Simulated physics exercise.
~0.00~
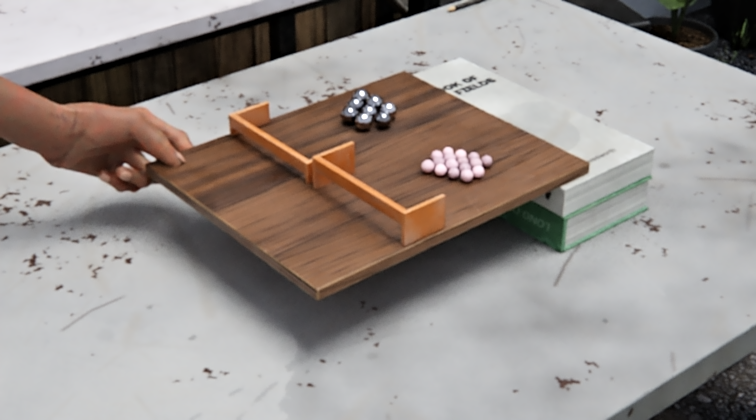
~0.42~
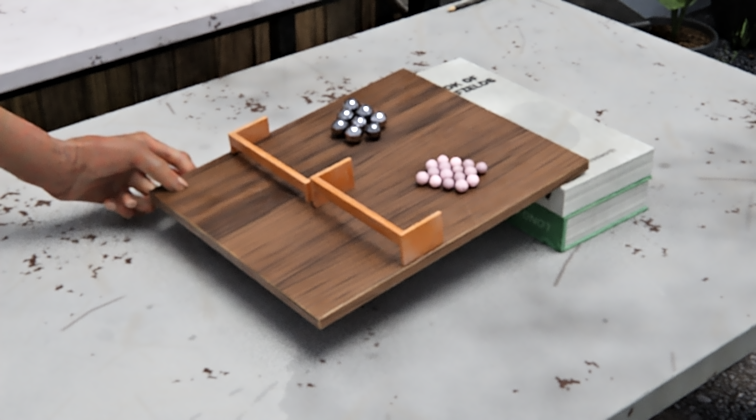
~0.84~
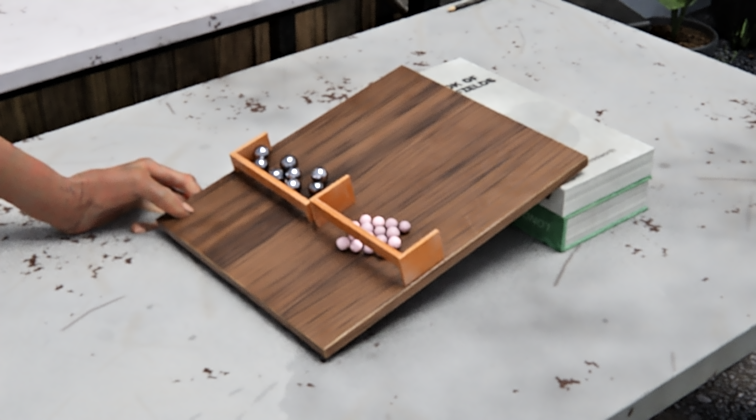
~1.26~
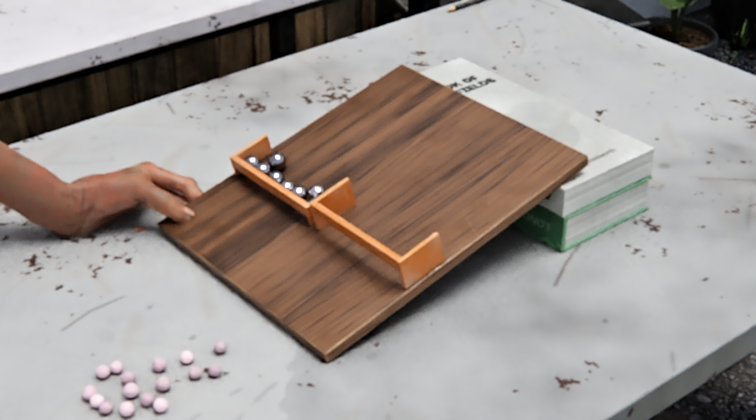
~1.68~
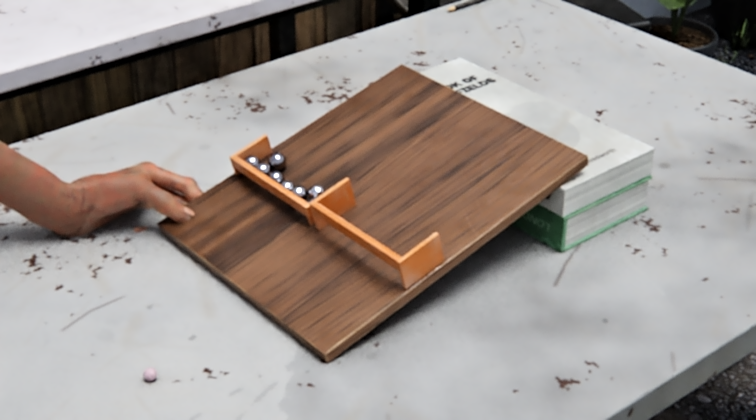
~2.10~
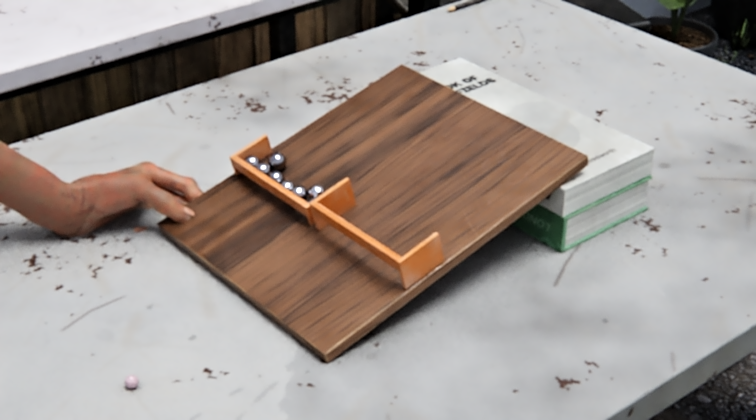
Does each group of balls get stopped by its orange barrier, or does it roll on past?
The dark shiny balls at the back are stopped and stay behind their barrier, while the pink balls at the front all roll on past theirs.
